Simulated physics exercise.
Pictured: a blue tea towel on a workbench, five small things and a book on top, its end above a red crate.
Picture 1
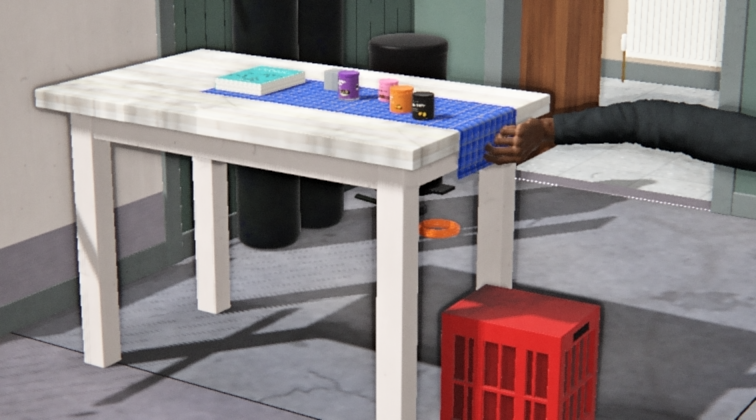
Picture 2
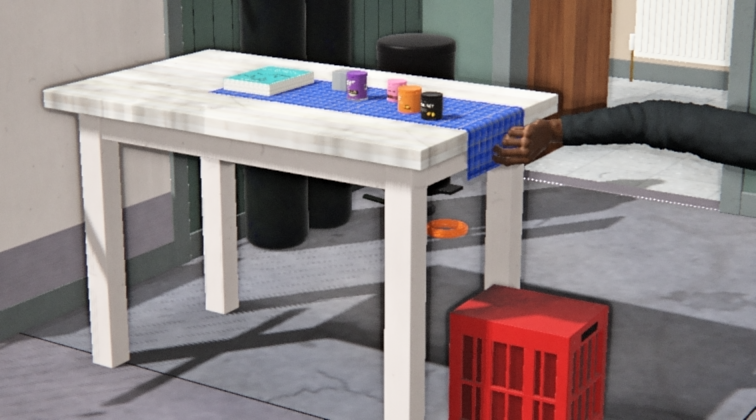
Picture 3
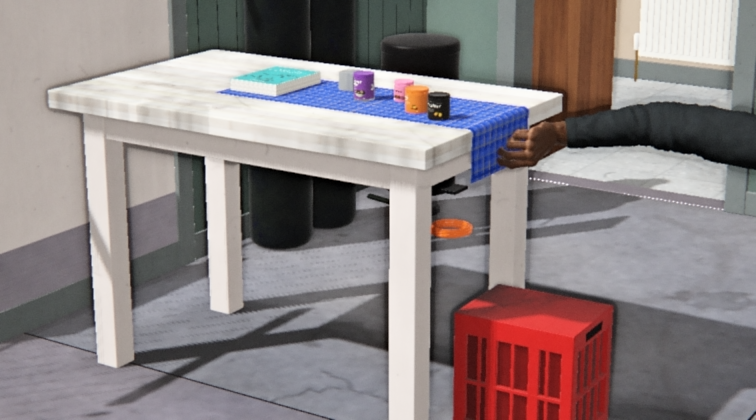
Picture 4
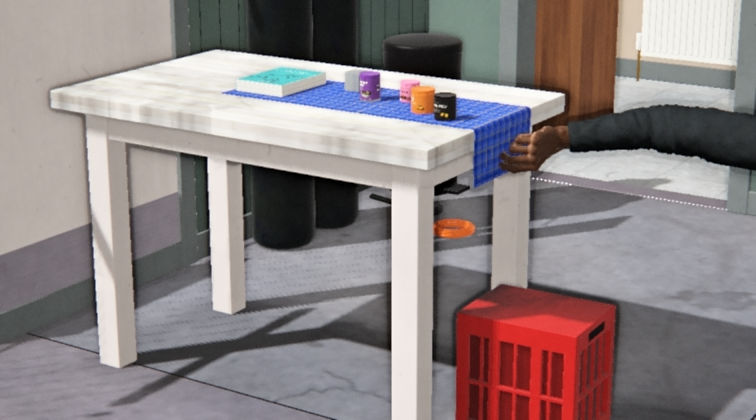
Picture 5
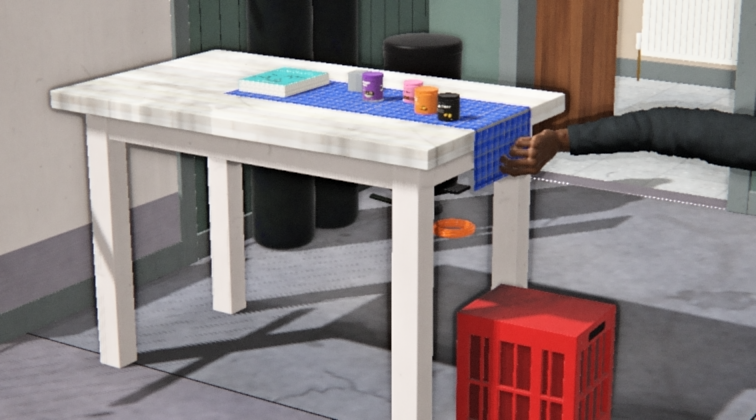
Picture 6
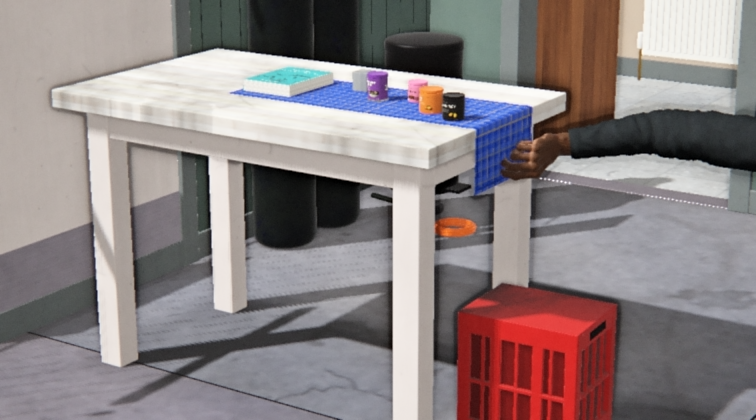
A dark-sleeved arm reaches in from the right to a pale workbench in a grey-floored room, seen from slightly above. A teal-and-white book, a grey cube, a purple can and pink, orange and black pots sit on a blue tea towel, its end hanging above a red crate. The hand draws the cloth slightly down over the edge, everything riding along upright, while the view first shifts slightly left, then steadies.
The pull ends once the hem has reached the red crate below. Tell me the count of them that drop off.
Okay, the things that come down total three by my count.
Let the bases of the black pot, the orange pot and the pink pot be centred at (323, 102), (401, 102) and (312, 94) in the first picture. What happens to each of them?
Of these three, the black pot rides it out, the orange pot takes a tumble, the pink pot rides it out.
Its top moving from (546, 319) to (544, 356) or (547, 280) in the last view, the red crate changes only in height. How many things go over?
Then 4 and 2.
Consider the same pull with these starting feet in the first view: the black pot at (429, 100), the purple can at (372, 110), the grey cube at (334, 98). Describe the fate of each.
Black pot lost, purple can lost, grey cube safe.
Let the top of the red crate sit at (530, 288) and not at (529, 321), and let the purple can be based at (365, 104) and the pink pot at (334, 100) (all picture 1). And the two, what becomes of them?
Purple can: Safe; pink pot: Safe.
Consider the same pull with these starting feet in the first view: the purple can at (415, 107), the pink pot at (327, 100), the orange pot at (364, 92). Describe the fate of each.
Note - purple can lost, pink pot retained, orange pot retained.
Soon after, hem near (504, 214); all still up.
Then, hem near (505, 264); black pot and orange pot gone.
Further on, hem on the crate; black pot, orange pot and pink pot gone.
At rest, hem on the crate; black pot, orange pot and pink pot gone. The answer is three.
